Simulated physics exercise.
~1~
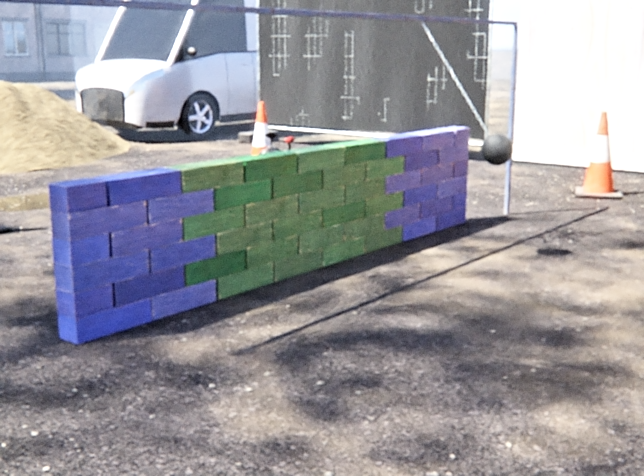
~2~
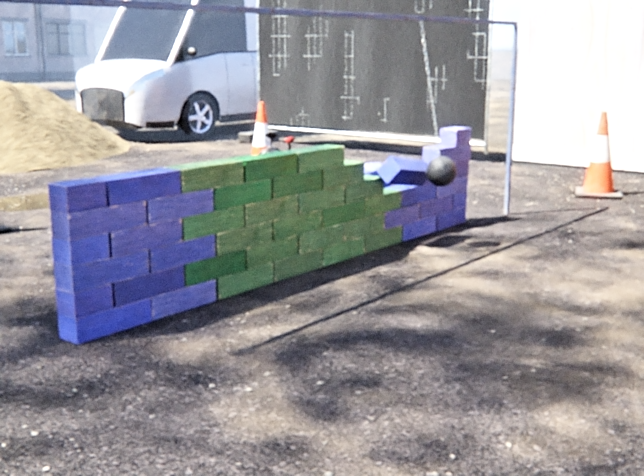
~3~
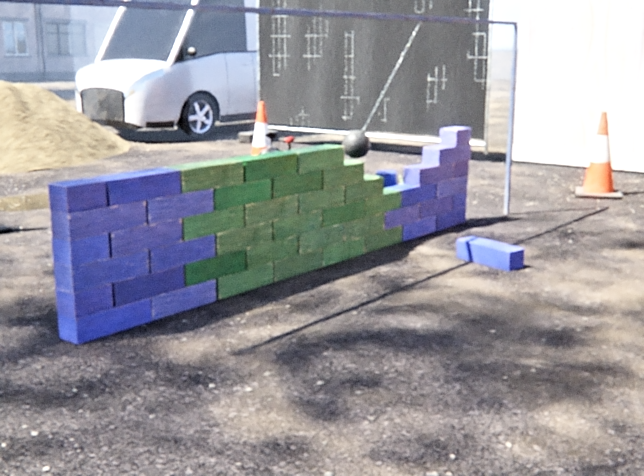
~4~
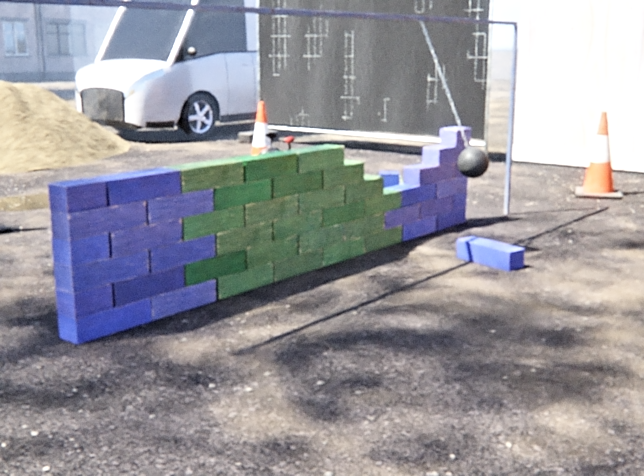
At first, a dark ball on a line from an overhead beam hangs by the right end of a long wall of blue and green blocks, stacked like brickwork on rough ground. The ball swings left into the top of the wall, and blue blocks there tilt and drop out of place. It carries on left over the lowered section, while a blue block comes to lie on the ground at the right. The ball then swings back to the right. Finally, the wall has a stepped gap near its right end, but most green blocks still stand.
